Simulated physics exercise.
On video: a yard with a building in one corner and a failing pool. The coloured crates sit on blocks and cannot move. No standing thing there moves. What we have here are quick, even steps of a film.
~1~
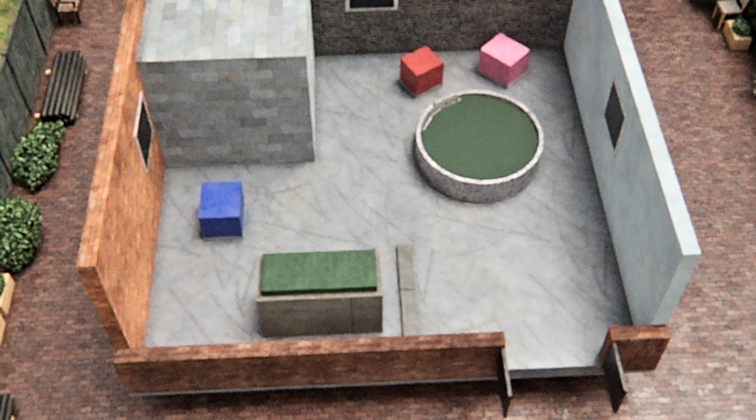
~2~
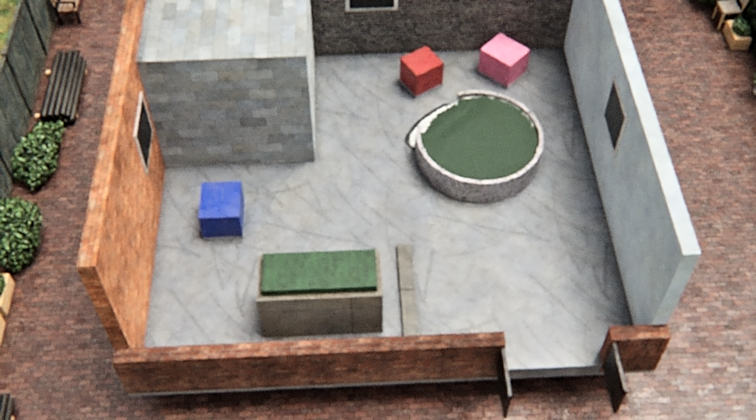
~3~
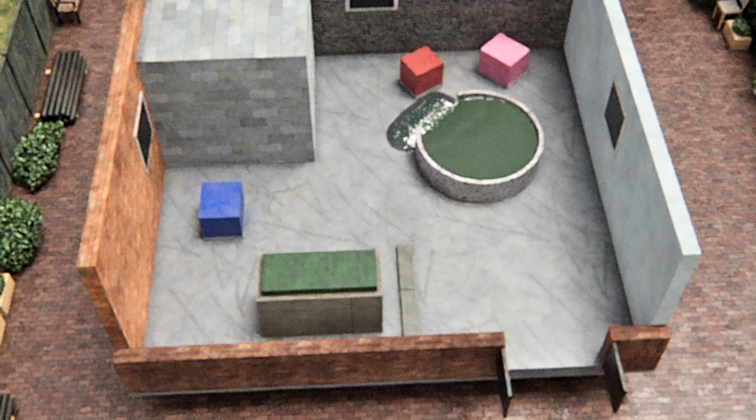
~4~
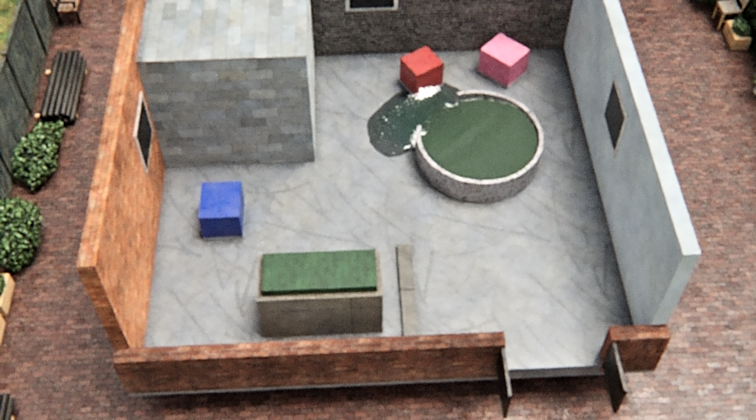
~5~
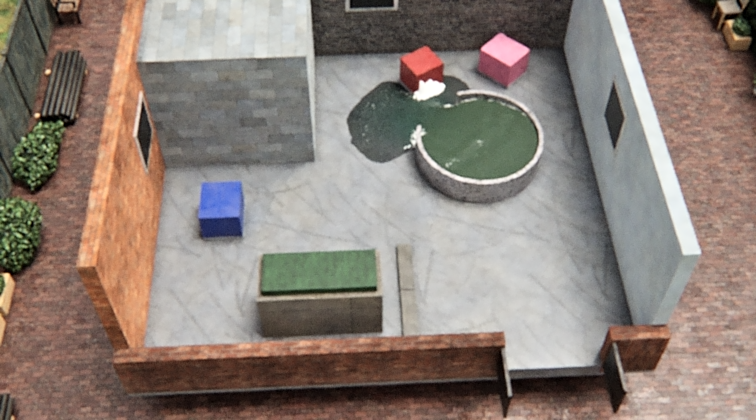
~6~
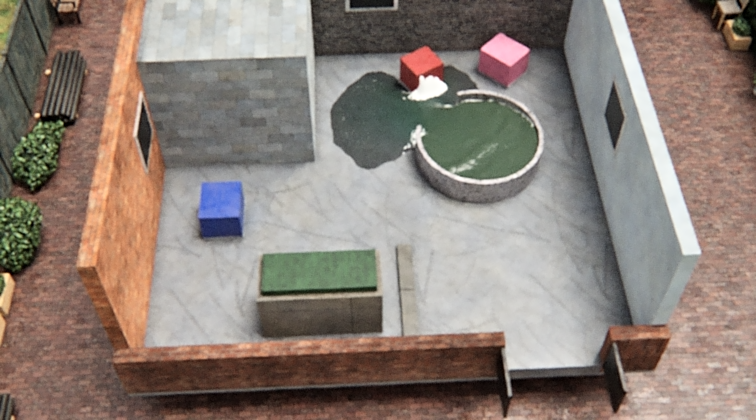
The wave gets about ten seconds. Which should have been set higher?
The blue crate will not even get damp; the red crate will be wet; the pink crate will be wet.
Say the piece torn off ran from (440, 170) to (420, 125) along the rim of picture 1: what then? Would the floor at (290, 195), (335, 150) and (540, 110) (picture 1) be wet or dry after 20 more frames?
Those three come out soaked, soaked and moisture-free, one after another.
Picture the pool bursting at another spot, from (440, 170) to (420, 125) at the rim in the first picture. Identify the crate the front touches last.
My pick is the pink crate.
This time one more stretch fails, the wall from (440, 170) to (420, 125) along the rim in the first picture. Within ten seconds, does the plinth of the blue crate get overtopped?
Note: Blue crate gets reached.
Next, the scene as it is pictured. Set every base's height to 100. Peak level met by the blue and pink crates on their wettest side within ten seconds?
In turn 50 and 380 per cent.
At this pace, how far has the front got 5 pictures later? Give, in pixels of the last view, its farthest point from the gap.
My pick would be pixel (322, 61).
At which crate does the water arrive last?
I'd say the one in blue is last.
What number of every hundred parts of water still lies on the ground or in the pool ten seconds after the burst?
Some 100 per cent.
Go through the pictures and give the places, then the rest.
The first frame shows the pool at (479, 138) is whole and still.
In the second frame, water pours out on the pool's far side and has run to a hidden place.
In the third frame, the front is at (397, 145), out from the gap on the pool's far side.
In the fourth frame, the front is at (373, 122), out from the gap on the pool's far side.
In the fifth frame, the front is at (354, 116), out from the gap on the pool's far side.
In the sixth frame, water pours out on the pool's far side and has run to (341, 103).
A moment on, water covers 15 % of the floor; the blue crate not reached, the red crate water round its plinth, the pink crate water round its plinth.
Next, water covers 20 % of the floor; the blue crate not reached, the red crate water round its plinth, the pink crate water round its plinth.
Then, water covers 30 % of the floor; the blue crate not reached, the red crate water round its plinth, the pink crate water round its plinth.
Later, water covers 50 % of the floor; the blue crate water round its plinth, the red crate water round its plinth, the pink crate water round its plinth.
In the end, water covers 80 % of the floor; the blue crate stayed above the water, the red crate was topped, the pink crate was topped.
